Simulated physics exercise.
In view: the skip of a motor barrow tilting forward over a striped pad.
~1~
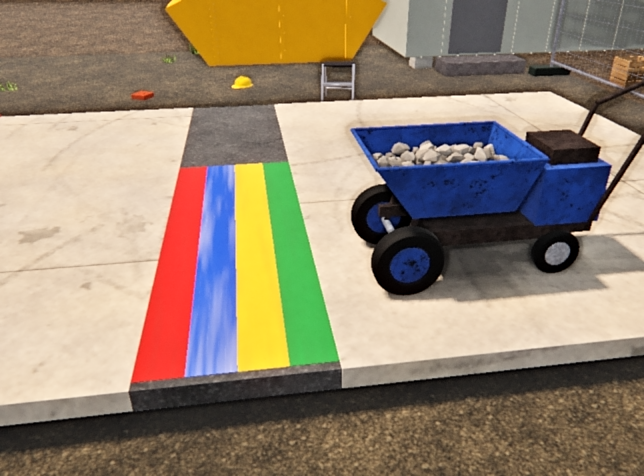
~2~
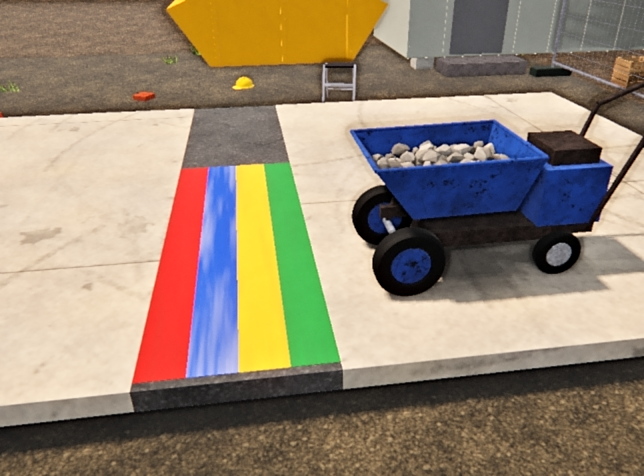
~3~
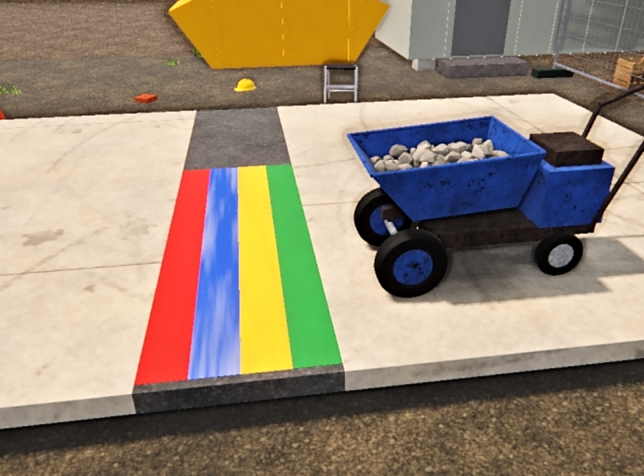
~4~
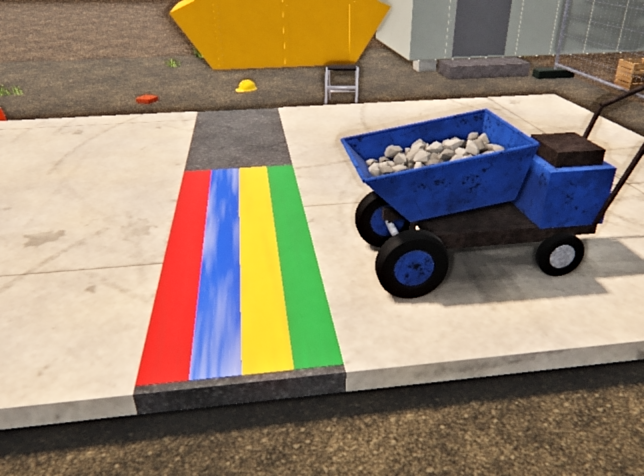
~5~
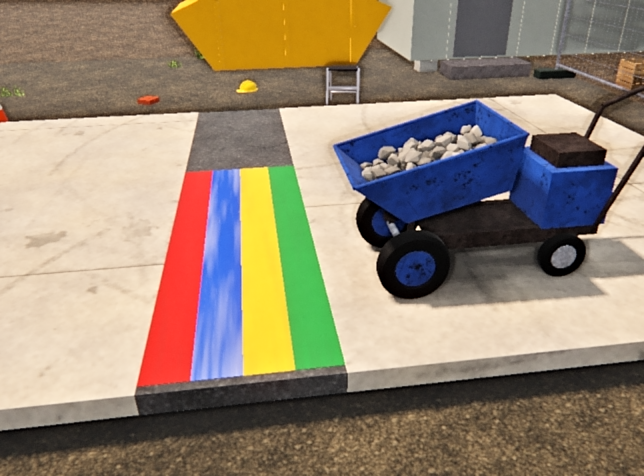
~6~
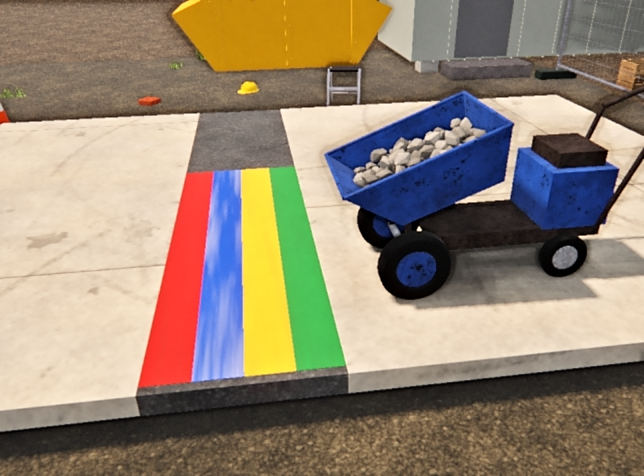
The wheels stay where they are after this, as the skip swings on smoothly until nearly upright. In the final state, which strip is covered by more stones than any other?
The yellow strip is.
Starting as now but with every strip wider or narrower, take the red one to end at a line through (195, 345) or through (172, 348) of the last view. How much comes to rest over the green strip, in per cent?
About 10 % and 10 %.
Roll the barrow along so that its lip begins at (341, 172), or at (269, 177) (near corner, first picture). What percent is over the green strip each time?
Near 0 and 0 percent respectively.
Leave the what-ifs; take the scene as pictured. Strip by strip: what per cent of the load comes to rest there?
In per cent, approximately: Green 15, yellow 30, blue 20, red 10.
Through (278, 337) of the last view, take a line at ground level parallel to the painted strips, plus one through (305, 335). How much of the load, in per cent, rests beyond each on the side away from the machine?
Around 50 per cent for the first, and 70 per cent for the second.
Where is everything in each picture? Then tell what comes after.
In the first frame, lip of the skip at (378, 170), level; top of the load at (439, 164), broken stones; green strip at (307, 325); yellow strip at (261, 330); blue strip at (213, 334); red strip at (165, 339).
In the second frame, lip of the skip at (377, 172), tipped barely; top of the load at (453, 168).
In the third frame, lip of the skip at (373, 176), tipped barely; top of the load at (450, 168).
In the fourth frame, lip of the skip at (365, 181), tipped a little; top of the load at (462, 154).
In the fifth frame, lip of the skip at (355, 189), tipped clearly; top of the load at (457, 151).
In the sixth frame, lip of the skip at (345, 199), tipped clearly; top of the load at (459, 151); green strip at (314, 330); yellow strip at (267, 334); blue strip at (220, 339); red strip at (172, 344).
Soon, skip tipped steeply; all in the skip.
A while on, skip tipped right over; most in the skip; a small part over the green strip; about a quarter over the yellow strip; a stray few over the blue strip.
Towards the end, skip tipped right over; about a quarter in the skip; a small part over the green strip; about a third over the yellow strip; about a quarter over the blue strip; a small part over the red strip; a stray few off the paint.
Finally, skip tipped right over; about a quarter in the skip; a small part over the green strip; about a third over the yellow strip; about a quarter over the blue strip; a small part over the red strip; a stray few off the paint.
